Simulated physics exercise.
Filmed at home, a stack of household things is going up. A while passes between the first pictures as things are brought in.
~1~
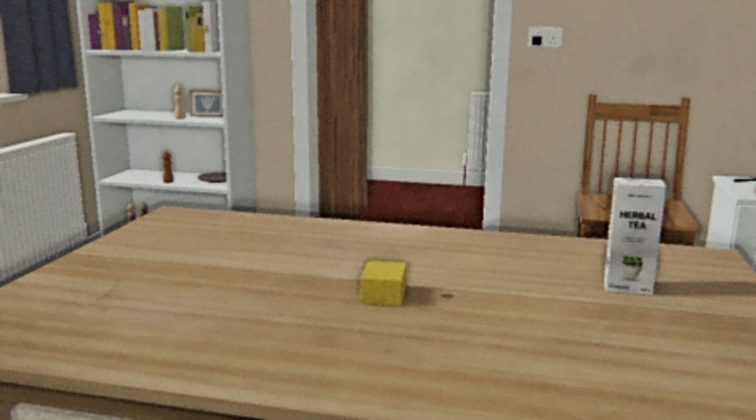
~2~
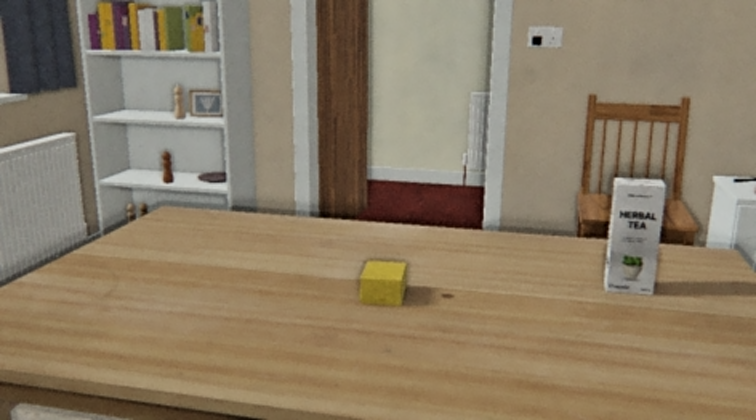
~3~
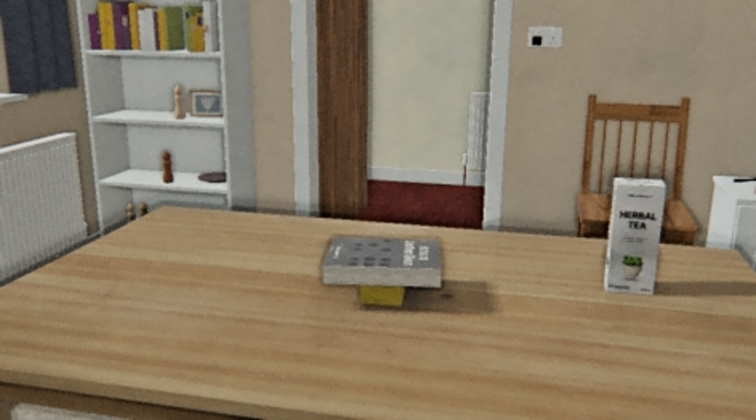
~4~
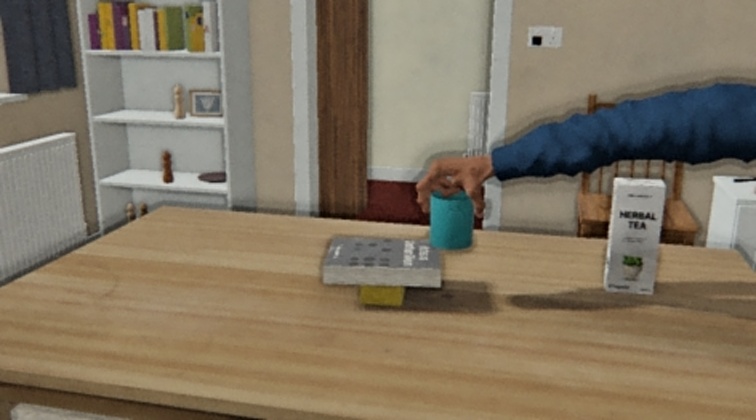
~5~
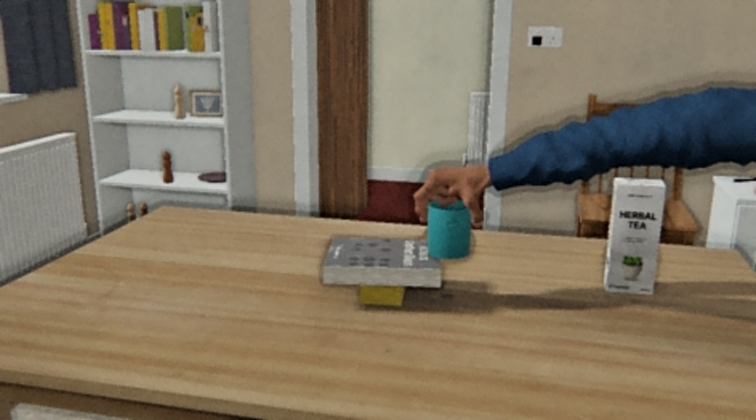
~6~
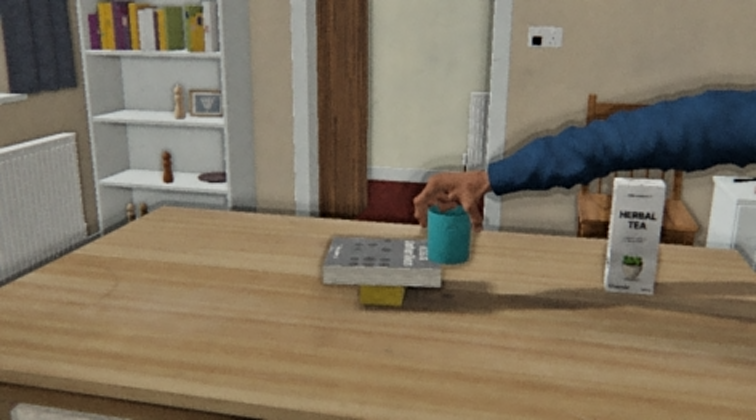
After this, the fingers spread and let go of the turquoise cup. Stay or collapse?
The pile will not survive intact.
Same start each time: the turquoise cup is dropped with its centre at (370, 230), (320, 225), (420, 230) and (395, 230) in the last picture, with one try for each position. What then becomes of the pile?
The pile remains standing the first time, collapses the second time, remains standing the third time and remains standing the fourth time.
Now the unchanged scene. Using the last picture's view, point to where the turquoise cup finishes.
Roughly pixel (492, 283) in the last picture.
Then, 0.30 s after the last picture, turquoise cup now fallen.
Then, 0.40 s after the last picture, things are still on the move.
Then, 0.50 s after the last picture, nothing new.
Then, 1.90 s after the last picture, turquoise cup resting near (492, 283).
At rest, fallen, turquoise cup; the other 3 in place. Seen from the same camera at the end, turquoise cup near (492, 283). The pile gives way.
